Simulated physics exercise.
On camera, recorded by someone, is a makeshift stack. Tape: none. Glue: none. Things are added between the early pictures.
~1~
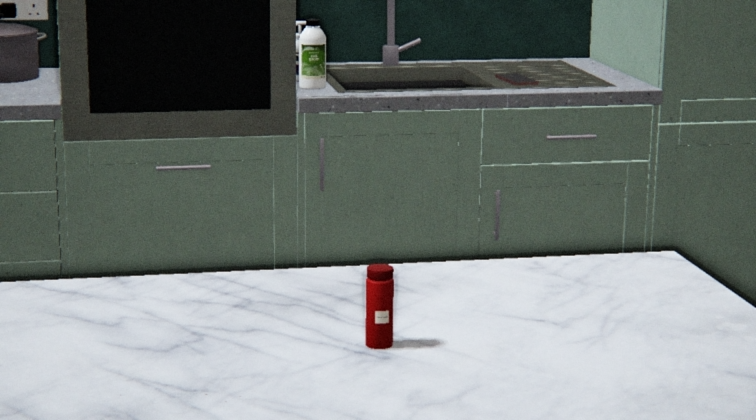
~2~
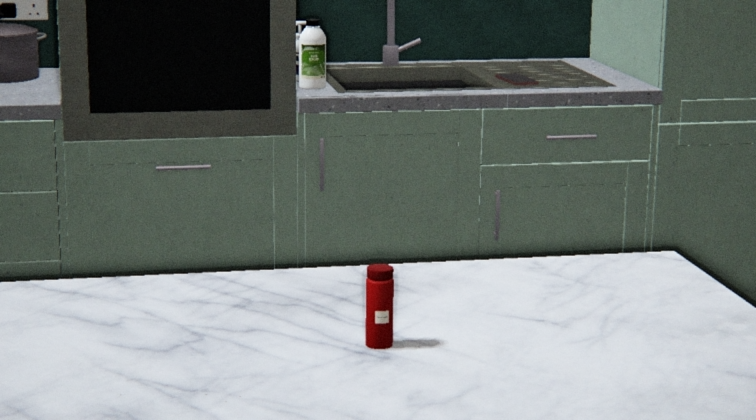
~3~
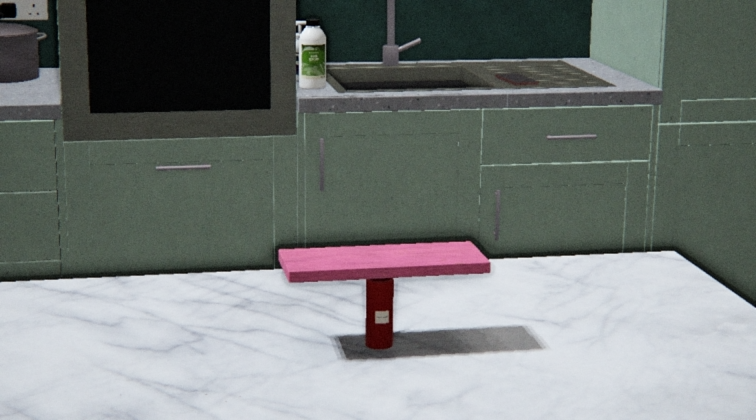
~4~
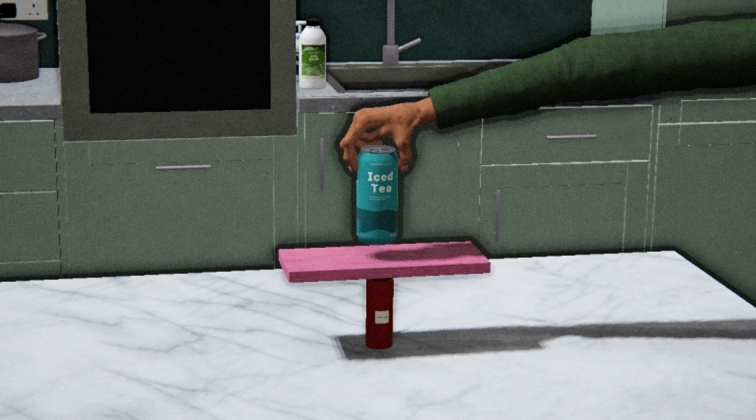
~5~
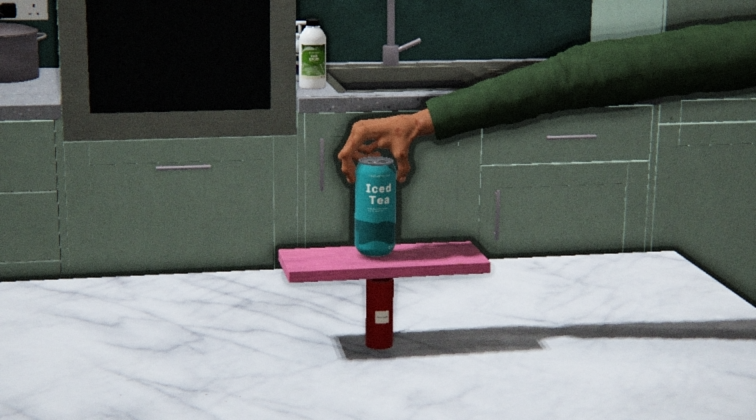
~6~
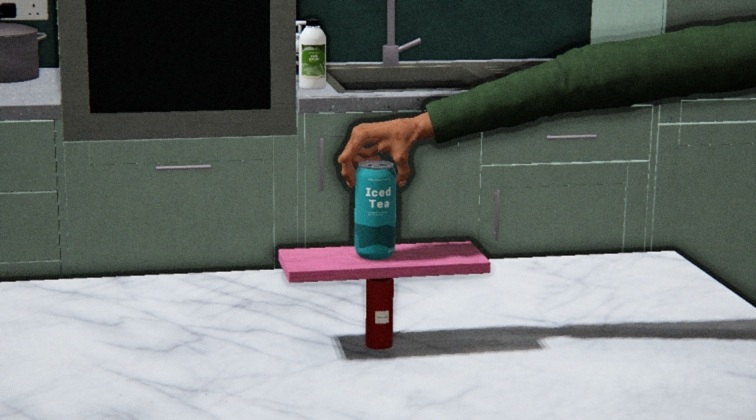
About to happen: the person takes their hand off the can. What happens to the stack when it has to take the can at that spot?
It remains standing.
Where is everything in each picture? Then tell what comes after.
In the first frame, the last thing is not in view yet.
In the second frame, the last thing is not in view yet.
In the third frame, the last thing is not in view yet; pink board (383, 261).
In the fourth frame, still above its spot; turquoise can (377, 195); pink board (383, 261).
In the fifth frame, still above its spot; turquoise can (375, 207); pink board (383, 261).
In the sixth frame, set down, still held; turquoise can (375, 211); pink board (383, 261).
Then, 0.30 s later than the last frame, all is still.
Then, 0.70 s later than the last frame, turquoise can resting near (375, 211).
When it is over, all 3 as before. End places, in pixels of the last picture, turquoise can near (375, 211). The stack holds.
